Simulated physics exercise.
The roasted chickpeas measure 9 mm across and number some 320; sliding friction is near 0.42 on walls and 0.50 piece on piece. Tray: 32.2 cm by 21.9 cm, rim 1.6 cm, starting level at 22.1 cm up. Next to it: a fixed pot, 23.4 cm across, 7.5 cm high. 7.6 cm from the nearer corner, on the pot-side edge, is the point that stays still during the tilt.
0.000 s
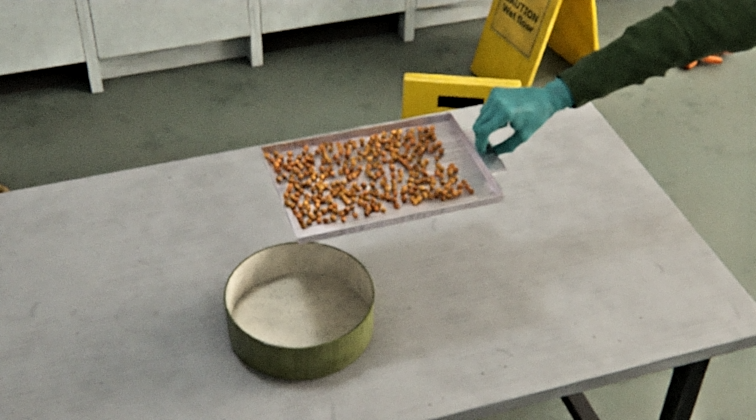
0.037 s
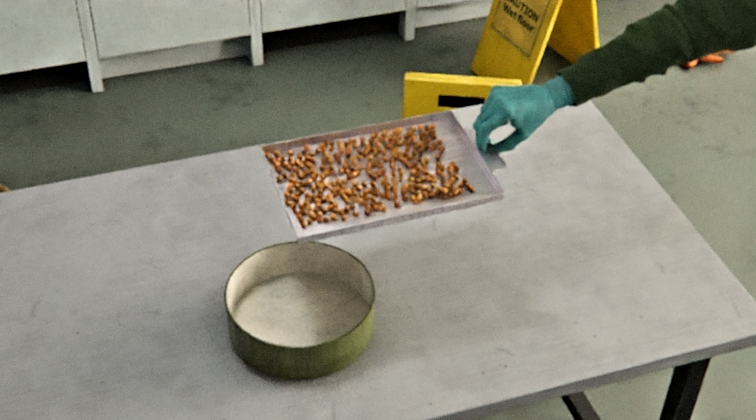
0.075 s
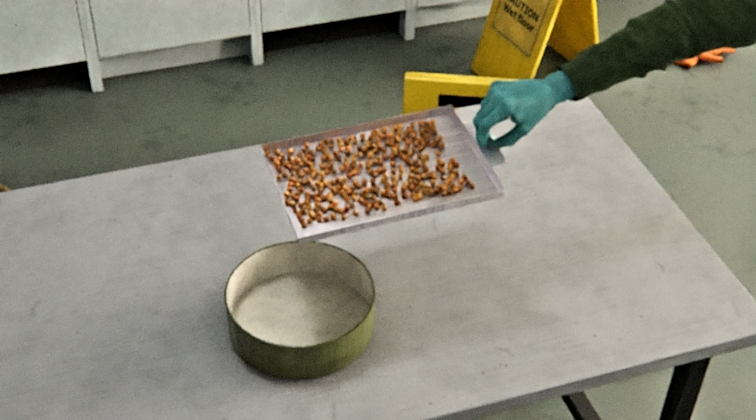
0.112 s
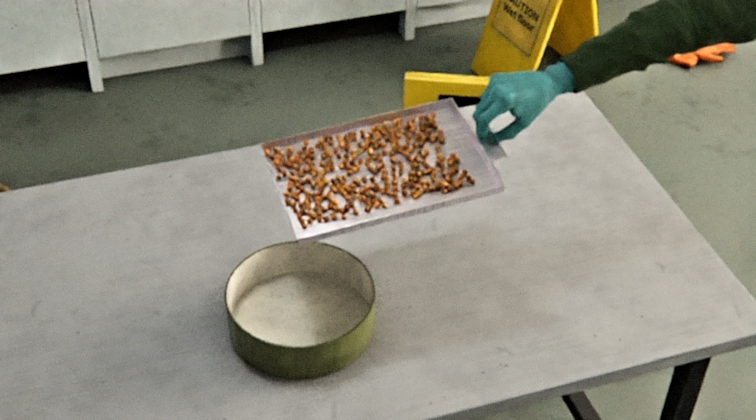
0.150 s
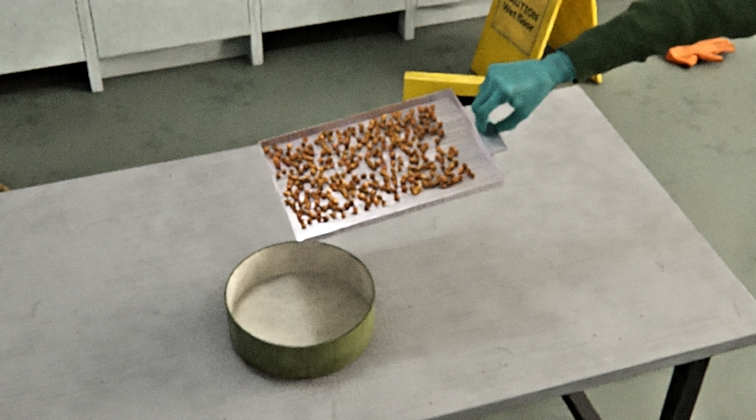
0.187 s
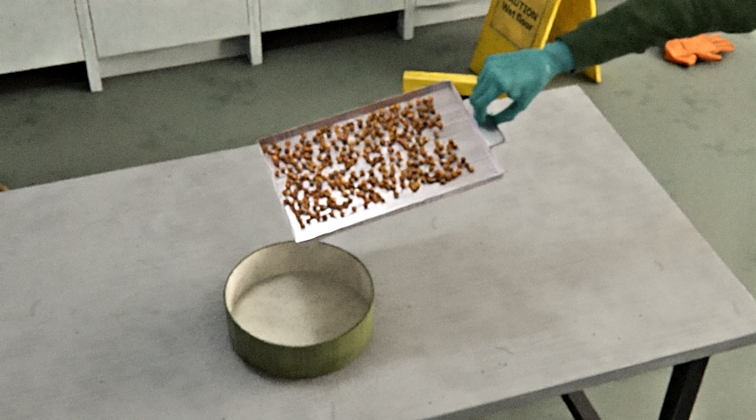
A teal-gloved hand gradually tilting a tray of roasted chickpeas, raising its far right side above a table beside a round green pot.
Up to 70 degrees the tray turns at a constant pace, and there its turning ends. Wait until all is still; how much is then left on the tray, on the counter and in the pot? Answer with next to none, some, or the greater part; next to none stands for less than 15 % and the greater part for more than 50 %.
Tray: The greater part; counter: Next to none; pot: Some.
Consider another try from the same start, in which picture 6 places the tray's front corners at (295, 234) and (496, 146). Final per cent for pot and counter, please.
Pot 15, counter 40.
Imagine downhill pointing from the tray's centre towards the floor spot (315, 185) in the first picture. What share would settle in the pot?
That comes to around 5 per cent.
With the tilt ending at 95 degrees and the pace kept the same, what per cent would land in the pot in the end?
Near 95 %, then.
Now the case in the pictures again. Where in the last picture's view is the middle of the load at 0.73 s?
Load centre: About (313, 190) px.
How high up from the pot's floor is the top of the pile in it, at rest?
Height: Approx. 1.5 cm.
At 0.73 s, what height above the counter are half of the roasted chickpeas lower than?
About 28 centimetres.
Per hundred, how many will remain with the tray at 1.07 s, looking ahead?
Roughly 75 percent of the load, I'd say.
After 0.52 s, tilt 40 degrees; the tray holds 100 %, the pot 0 %.
After 0.73 s, tilt 59 degrees; the tray holds 100 %, the pot 0 %.
Then, at 1.07 s, tilt 70 degrees; the tray holds 75 %, the pot 15 %.
In the end, at 1.9 s, tray 70 %, counter 5 %, pot 25 %.
